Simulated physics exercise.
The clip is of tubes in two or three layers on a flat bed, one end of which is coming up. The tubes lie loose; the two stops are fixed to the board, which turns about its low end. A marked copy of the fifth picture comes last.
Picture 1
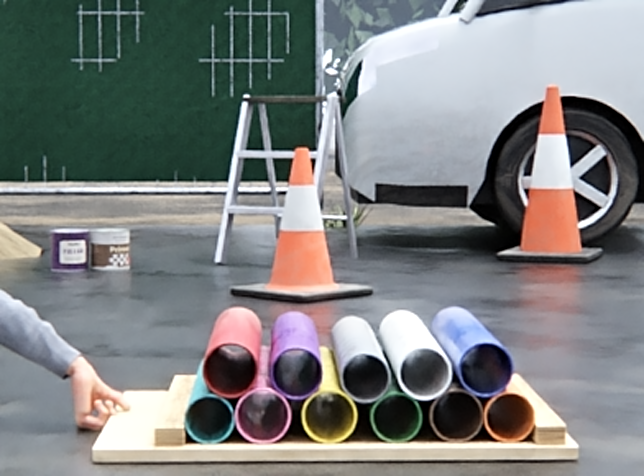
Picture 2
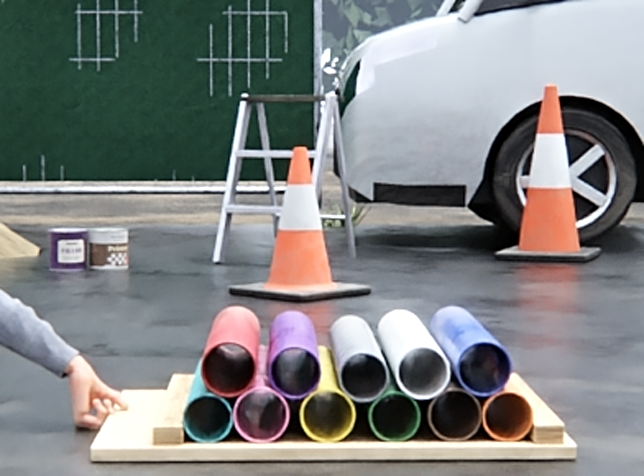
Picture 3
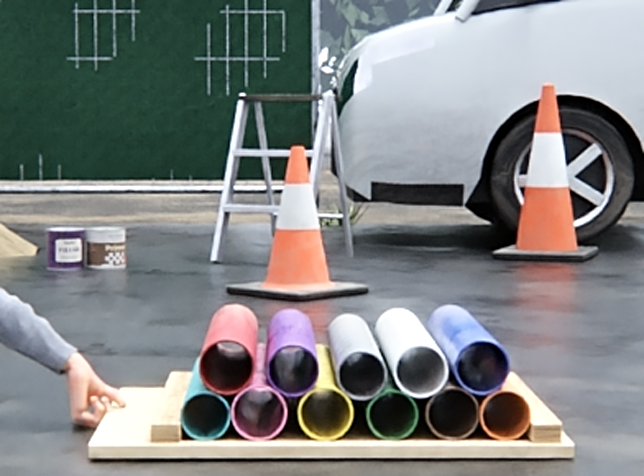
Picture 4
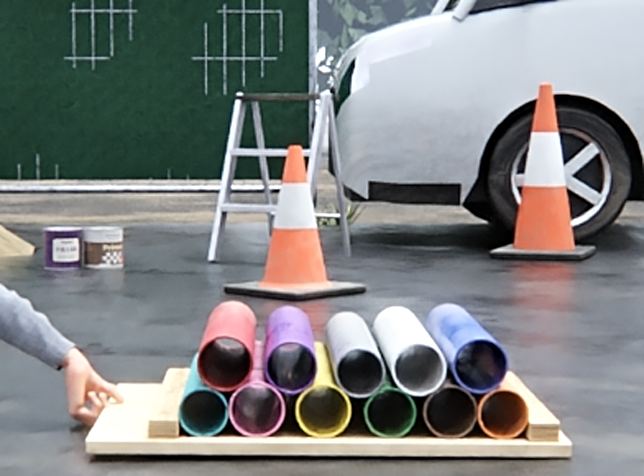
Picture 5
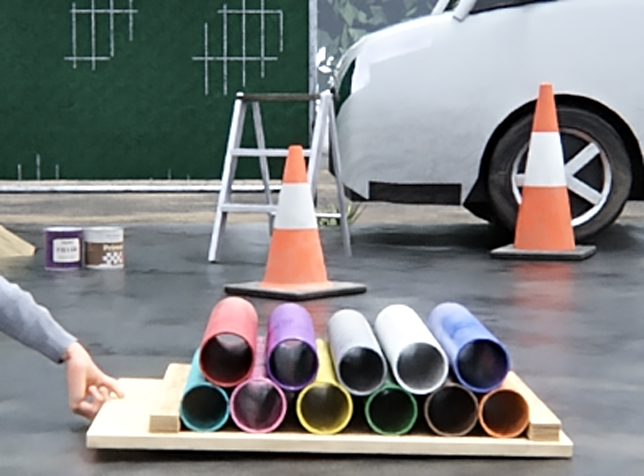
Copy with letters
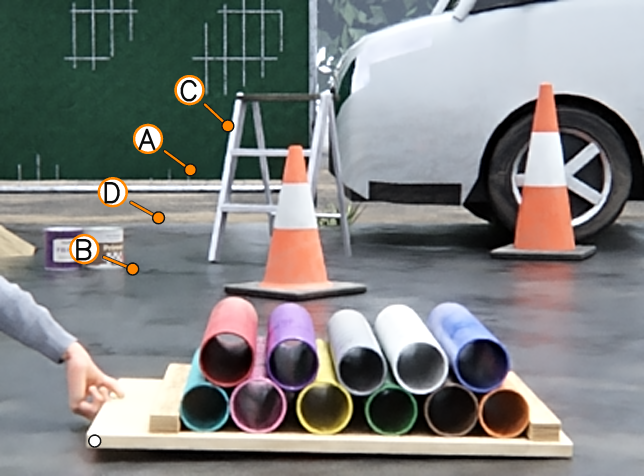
The video shows a hand at the left holding the end of a wooden board stacked with loose colourful tubes in two layers, raising it very slightly while the tubes stay in place, with traffic cones and a car behind.
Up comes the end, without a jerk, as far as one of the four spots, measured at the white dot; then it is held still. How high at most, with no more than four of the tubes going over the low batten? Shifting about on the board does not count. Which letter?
Stop at D.
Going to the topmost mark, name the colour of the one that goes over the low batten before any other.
First is the blue one.
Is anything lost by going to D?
Yes, at D.
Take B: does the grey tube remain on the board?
Yes, with B.
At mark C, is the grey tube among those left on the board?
The grey tube: No.
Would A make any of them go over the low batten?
At A: Yes.
On the copy, A at (190, 170); B at (133, 269); C at (228, 126); D at (159, 218); the white dot at (95, 441).
On D. First, board at 19°.
Then, board at 30°.
Finally, board at 30°, four over the low batten (purple, grey, white, blue).
By contrast, A five over the low batten; B none over the low batten; C five over the low batten.
